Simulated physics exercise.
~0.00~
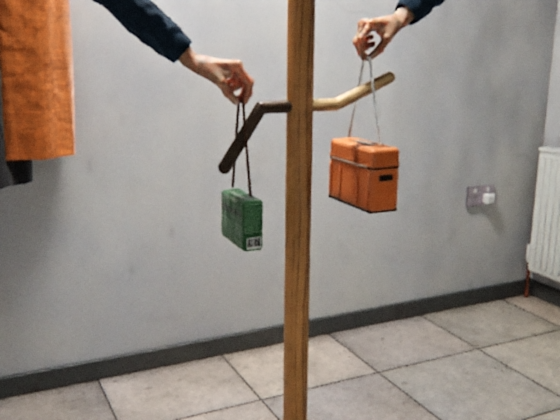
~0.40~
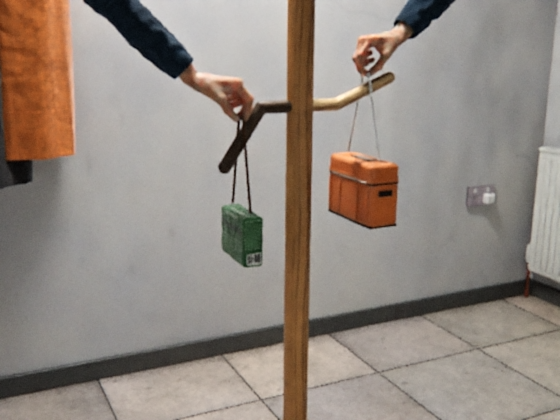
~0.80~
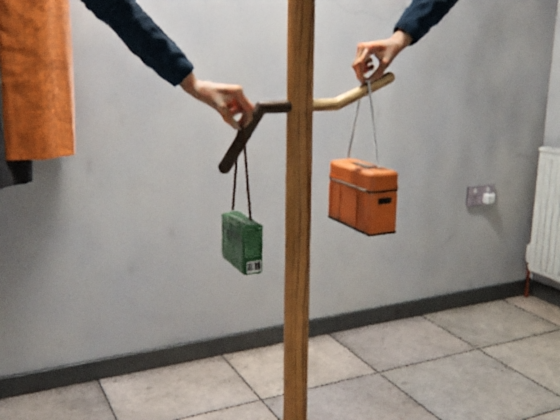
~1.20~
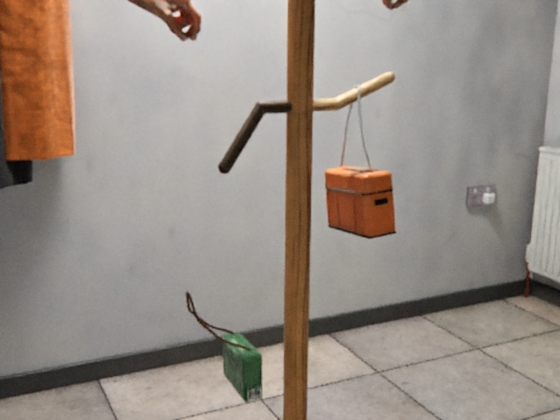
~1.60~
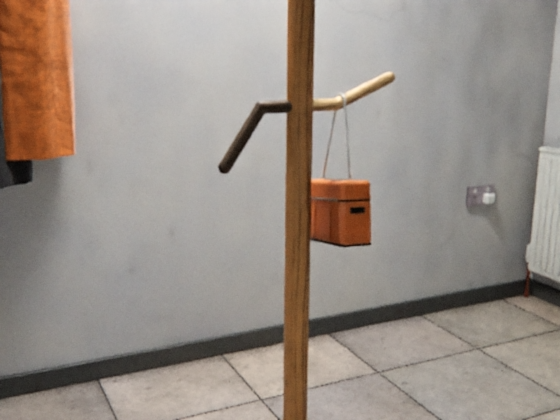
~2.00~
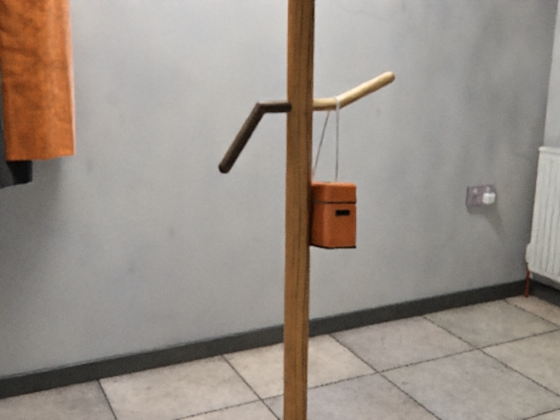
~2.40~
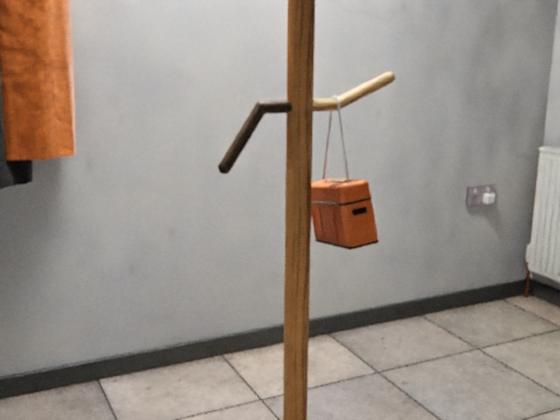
A green pouch slips off its peg and drops while an orange case stays hanging.
